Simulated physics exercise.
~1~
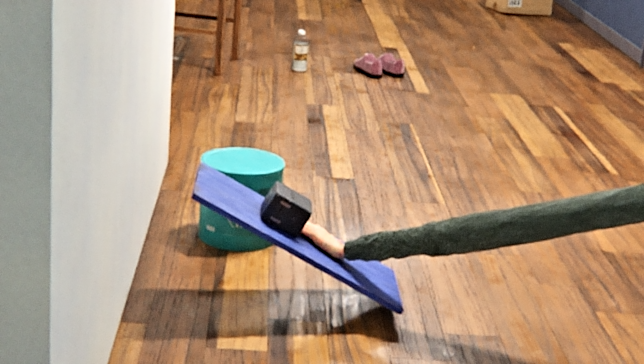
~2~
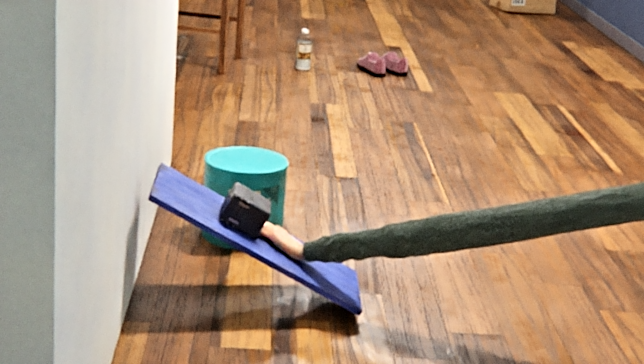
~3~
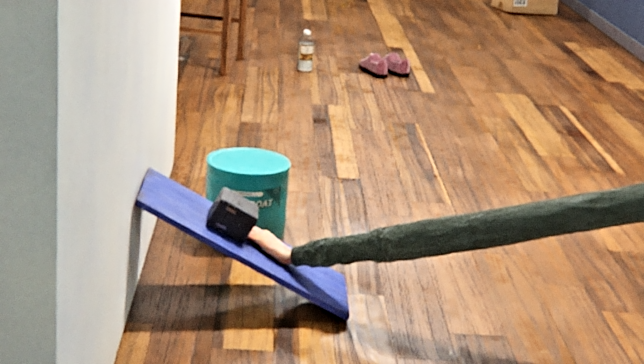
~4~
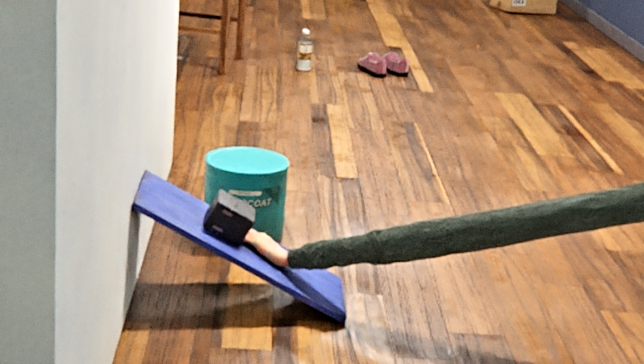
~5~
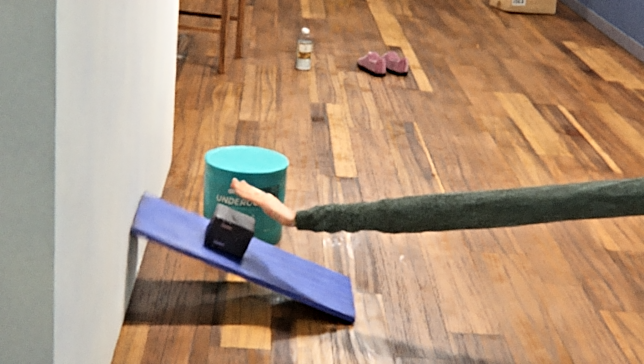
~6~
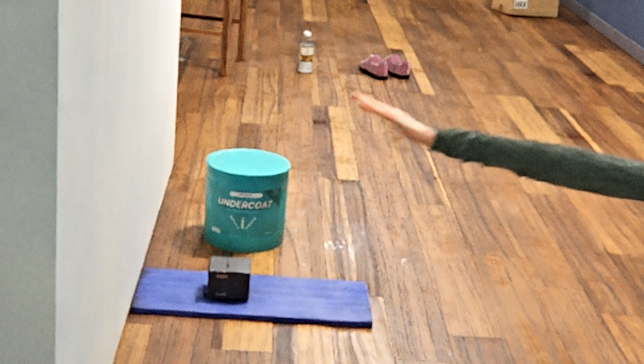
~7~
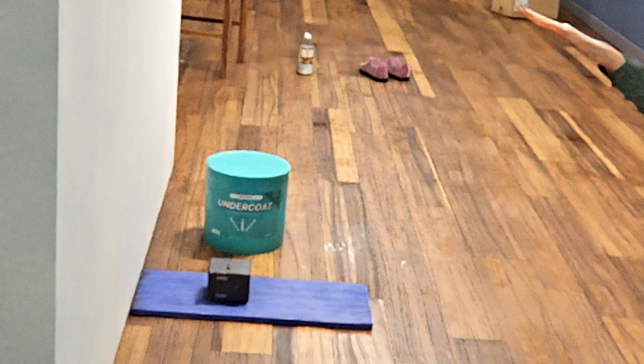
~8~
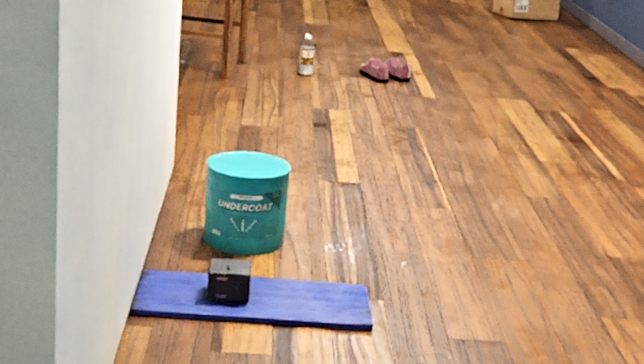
On a wooden floor beside a bare pale wall, a hand in a dark green sleeve holds a tilted blue board with a small black box on it, in front of a turquoise pail. The hand moves the board left until its raised end meets the wall, its other end low toward the floor. It pauses there, then lets go and draws back to the right. The board slips down the wall and drops flat, carrying the box with it. The arm leaves the view, and the board lies still on the floor with the box upright on top, the pail still standing behind.
